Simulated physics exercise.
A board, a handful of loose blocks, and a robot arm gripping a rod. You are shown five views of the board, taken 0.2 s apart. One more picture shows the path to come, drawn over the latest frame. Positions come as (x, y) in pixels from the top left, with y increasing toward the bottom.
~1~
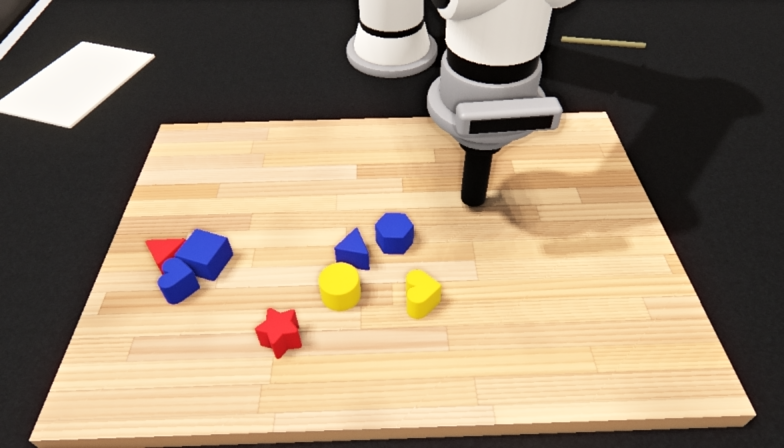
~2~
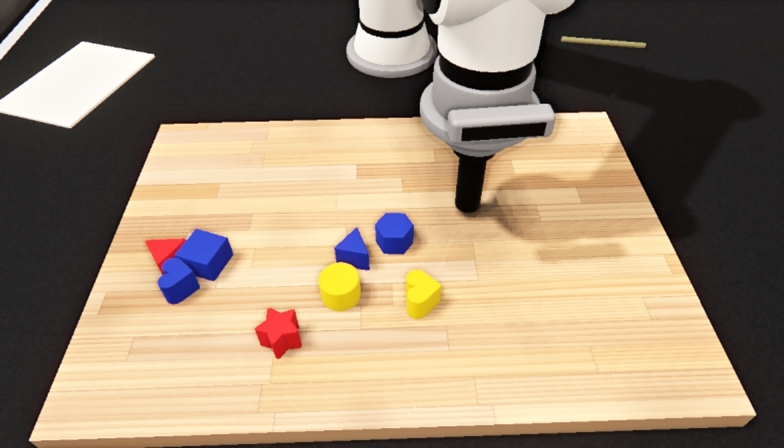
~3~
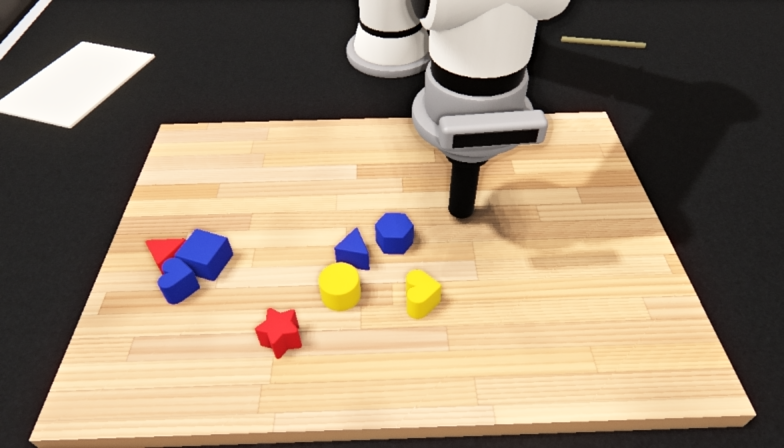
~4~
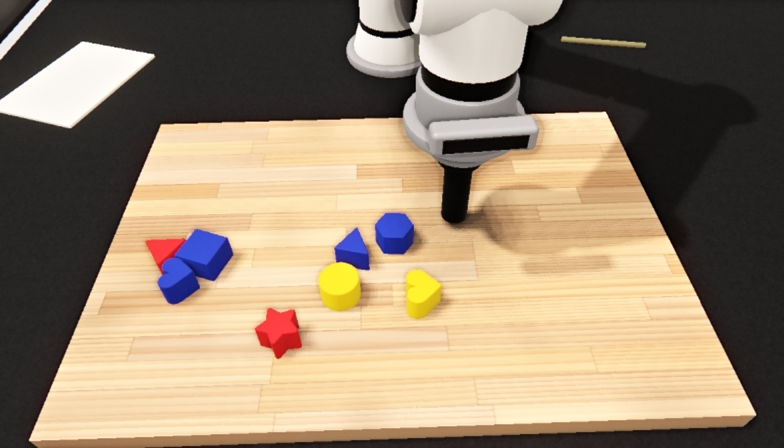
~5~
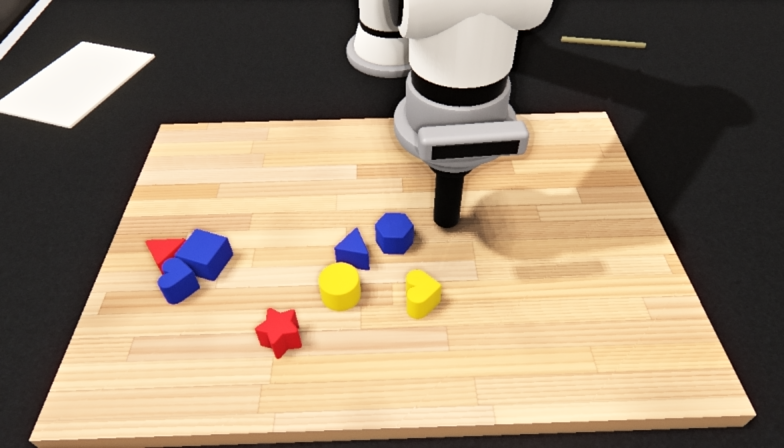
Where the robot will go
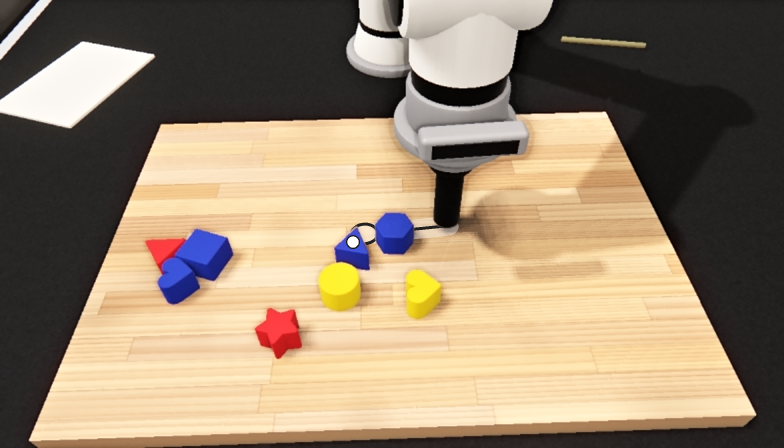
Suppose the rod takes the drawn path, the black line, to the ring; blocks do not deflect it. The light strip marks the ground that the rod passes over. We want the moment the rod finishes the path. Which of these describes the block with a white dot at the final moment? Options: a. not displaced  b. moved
That would be b.
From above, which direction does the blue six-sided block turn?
My prediction: CCW.
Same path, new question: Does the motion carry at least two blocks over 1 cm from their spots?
Answer: Yes.
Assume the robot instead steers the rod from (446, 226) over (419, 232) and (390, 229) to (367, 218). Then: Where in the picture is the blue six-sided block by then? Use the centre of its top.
The answer is (363, 228).
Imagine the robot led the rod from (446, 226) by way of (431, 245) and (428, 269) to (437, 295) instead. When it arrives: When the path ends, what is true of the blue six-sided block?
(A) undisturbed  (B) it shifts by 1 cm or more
A - undisturbed.
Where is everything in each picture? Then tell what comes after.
In the first frame, rod tip (473, 198); block tops, yellow circular block (339, 278); blue three-sided block (353, 242); blue six-sided block (394, 224).
In the second frame, rod (467, 204); blocks unchanged.
In the third frame, rod (461, 210); blocks unchanged.
In the fourth frame, rod (454, 215); blocks unchanged.
In the fifth frame, rod (446, 219); yellow circular block (339, 278); blue three-sided block (353, 242); blue six-sided block (394, 224).
Path on the board, straight from (446, 226) to (365, 234); the dot is on the blue three-sided block.
On the path given first. Halfway along, rod (404, 223); blue six-sided block (383, 229), turned 20° anticlockwise.
At the end, rod (364, 227); yellow circular block in place; blue three-sided block (329, 255), turned 45° anticlockwise; blue six-sided block (347, 237), turned 40° anticlockwise.
